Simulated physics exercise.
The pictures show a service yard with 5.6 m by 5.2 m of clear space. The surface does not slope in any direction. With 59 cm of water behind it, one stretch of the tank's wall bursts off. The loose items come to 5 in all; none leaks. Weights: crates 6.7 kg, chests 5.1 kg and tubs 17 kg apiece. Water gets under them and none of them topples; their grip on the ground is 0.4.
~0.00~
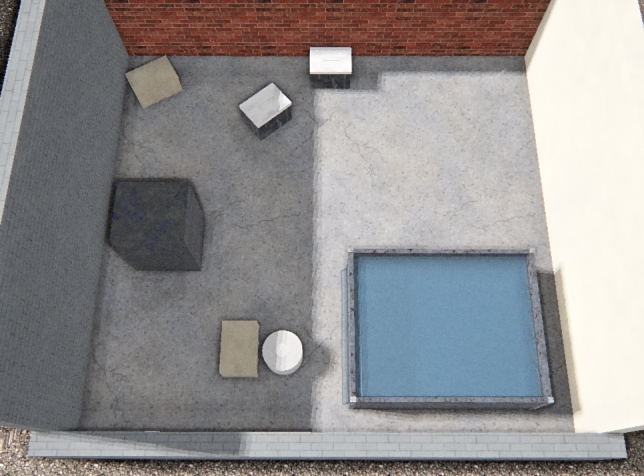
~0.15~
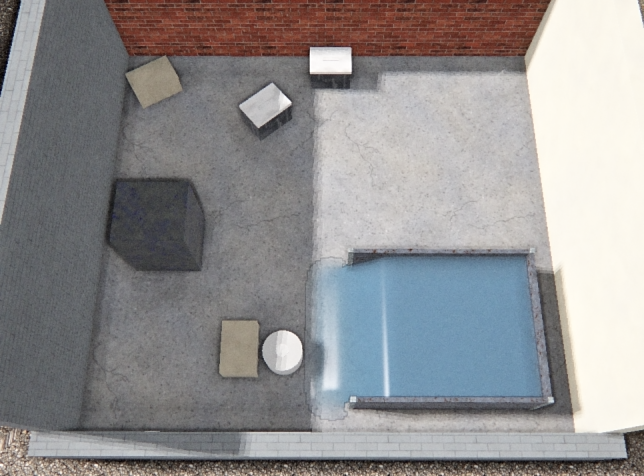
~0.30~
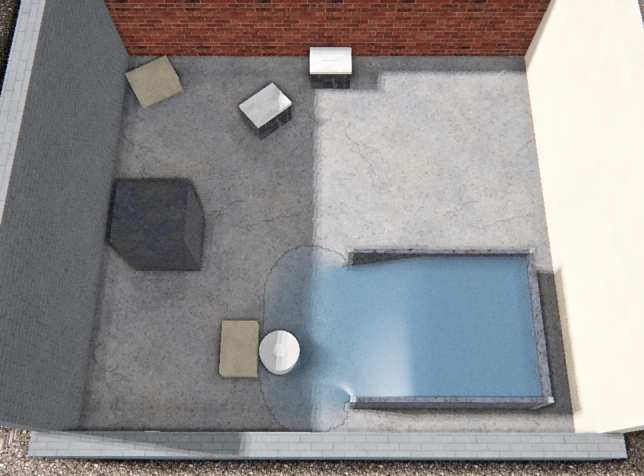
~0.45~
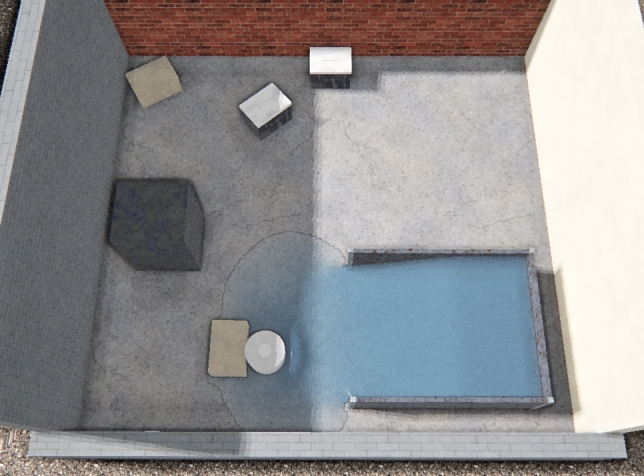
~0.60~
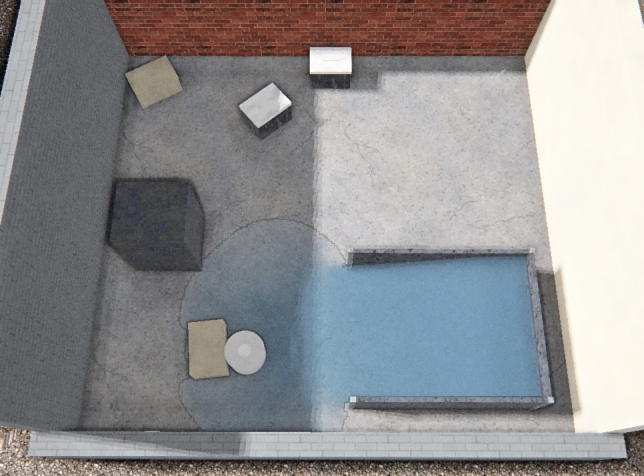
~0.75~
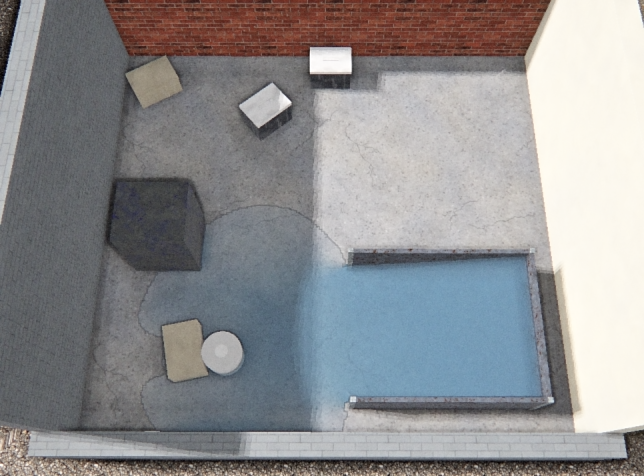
Walled tank losing its left side in a concrete yard, blue water spreading left and pushing a white tub and tan crate.
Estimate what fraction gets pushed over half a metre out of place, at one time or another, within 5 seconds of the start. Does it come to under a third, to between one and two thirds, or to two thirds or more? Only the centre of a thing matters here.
Two thirds or more.
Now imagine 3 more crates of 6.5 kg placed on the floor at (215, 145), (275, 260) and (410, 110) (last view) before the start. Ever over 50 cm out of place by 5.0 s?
One after another they come out above it, above it, inside the limit.
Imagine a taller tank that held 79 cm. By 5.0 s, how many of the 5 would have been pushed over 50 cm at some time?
Under that setup the answer is 4.
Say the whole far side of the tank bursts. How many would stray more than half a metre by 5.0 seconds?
So the tally would be 3.
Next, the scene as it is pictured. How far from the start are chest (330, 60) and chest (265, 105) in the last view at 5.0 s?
In turn: 80 cm, 100 cm.
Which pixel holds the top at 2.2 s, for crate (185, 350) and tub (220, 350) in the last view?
Approx. (85, 360); approx. (127, 370).
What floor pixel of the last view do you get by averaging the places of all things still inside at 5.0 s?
Somewhere near (290, 157).
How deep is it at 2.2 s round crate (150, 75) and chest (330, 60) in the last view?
Depth approx. 2 cm / 0 cm.
After 1.1 s 2 of 5 are over 50 cm from their spots; 0 afloat.
After 2.2 s 2 of 5 are over 50 cm from their spots; 2 afloat.
After 3.5 s 3 of 5 are over 50 cm from their spots; 3 afloat.
After 5.0 s 4 of 5 are over 50 cm from their spots, and 4 have been at some point; 4 afloat.
